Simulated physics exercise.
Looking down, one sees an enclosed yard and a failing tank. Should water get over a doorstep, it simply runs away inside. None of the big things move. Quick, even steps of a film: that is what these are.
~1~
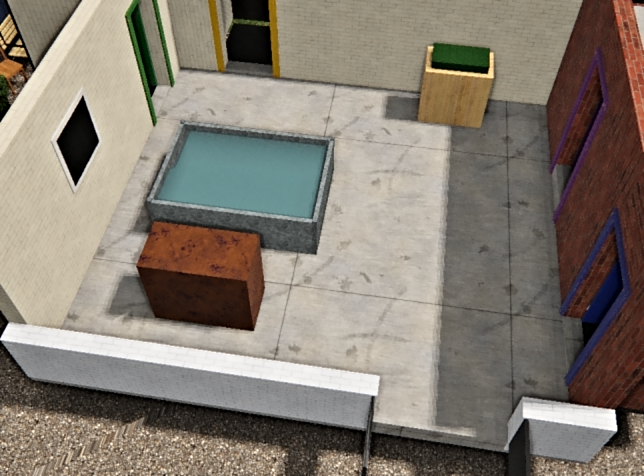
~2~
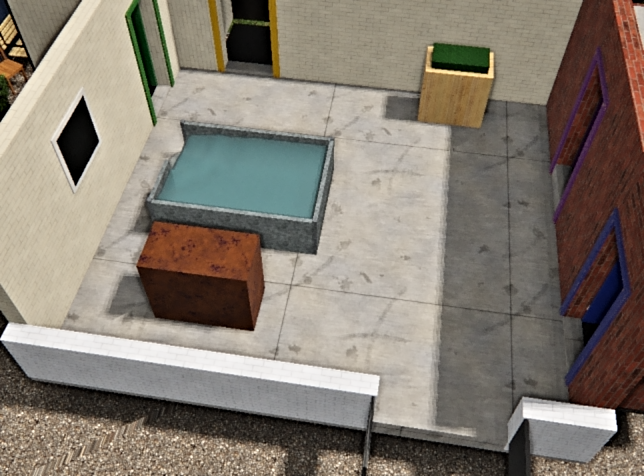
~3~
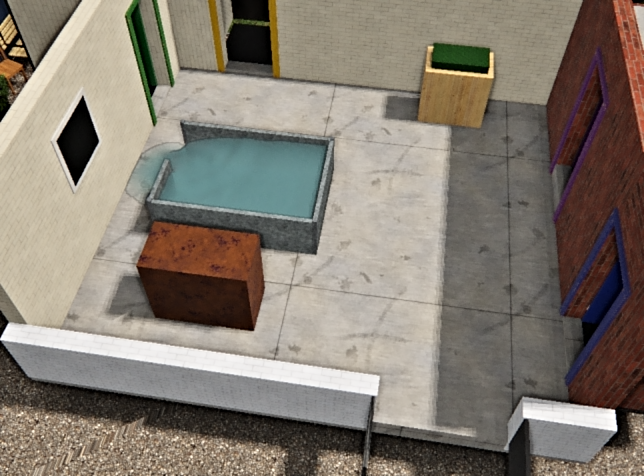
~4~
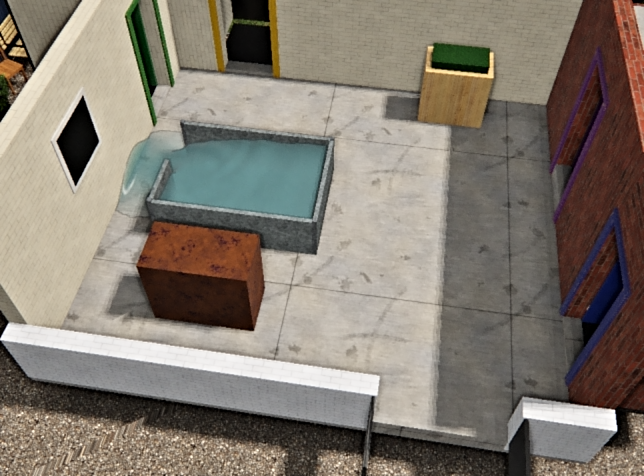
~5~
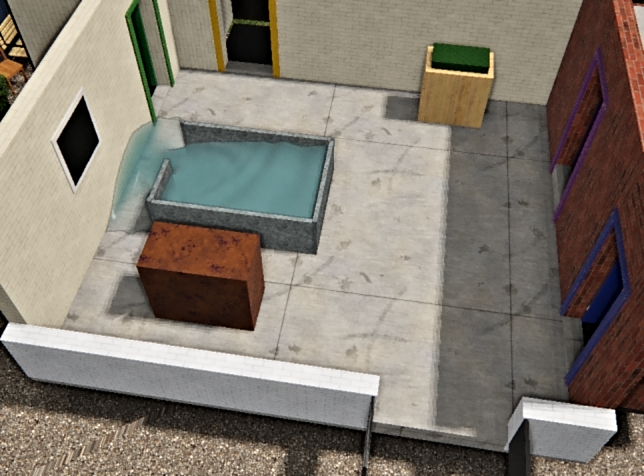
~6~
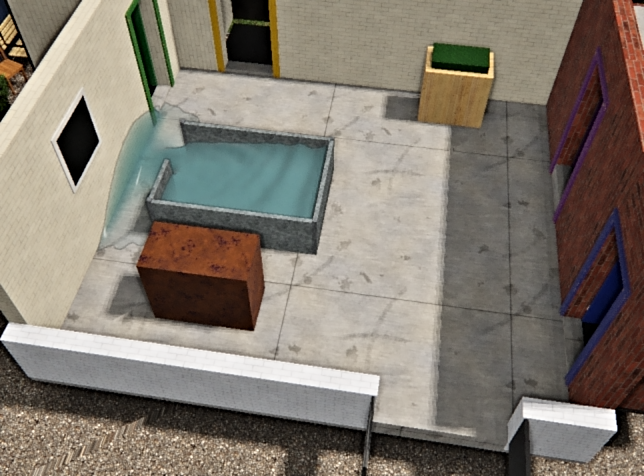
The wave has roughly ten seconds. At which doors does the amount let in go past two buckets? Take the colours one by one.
Door by door: The yellow door goes past two; the blue door goes past two; the purple door stays at two or fewer; the green door goes past two.
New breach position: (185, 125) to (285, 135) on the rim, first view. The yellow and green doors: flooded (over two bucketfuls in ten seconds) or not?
Result: Yellow gets flooded, green gets flooded.
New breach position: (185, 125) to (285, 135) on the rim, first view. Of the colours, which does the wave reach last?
I'd name the door marked blue.
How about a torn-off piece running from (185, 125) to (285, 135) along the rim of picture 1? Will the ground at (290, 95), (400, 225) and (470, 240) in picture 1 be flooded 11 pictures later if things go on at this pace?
Going in your order, I'd say drenched, then still bare, then still bare.
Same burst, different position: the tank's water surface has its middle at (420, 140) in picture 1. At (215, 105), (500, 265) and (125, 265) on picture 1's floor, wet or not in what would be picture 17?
The first spot ends up sodden, the second left untouched and the third left untouched.
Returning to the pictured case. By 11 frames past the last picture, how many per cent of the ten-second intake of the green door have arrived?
Close to 35 percent.
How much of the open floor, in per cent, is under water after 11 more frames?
I reckon 25 per cent or so.
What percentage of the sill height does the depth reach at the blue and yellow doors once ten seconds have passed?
Some 250 percent, then some 110 percent.
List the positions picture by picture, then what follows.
The tank at (245, 173) is whole and still, in the first frame.
Water pours out at (182, 165) and has run to a hidden place, in the second frame.
The front is at (129, 181), out from the gap at (182, 166), in the third frame.
Water pours out at (182, 167) and has run to (150, 136), in the fourth frame.
The front is at (158, 119), out from the gap at (182, 166), in the fifth frame.
Water pours out at (182, 166) and has run to (101, 244), in the sixth frame.
A moment on, water covers 15 % of the floor; the yellow door wet at the sill, nothing in, the blue door not reached, the purple door not reached, the green door under two buckets in.
Next, water covers 25 % of the floor; the yellow door over two buckets in, the blue door not reached, the purple door not reached, the green door over two buckets in.
Then, water covers 40 % of the floor; the yellow door over two buckets in, the blue door not reached, the purple door not reached, the green door over two buckets in.
Later, water covers 85 % of the floor; the yellow door far over two buckets in, the blue door under two buckets in, the purple door wet at the sill, nothing in, the green door over two buckets in.
In the end, water covers 95 % of the floor; the yellow door far over two buckets in, the blue door over two buckets in, the purple door wet at the sill, nothing in, the green door over two buckets in.
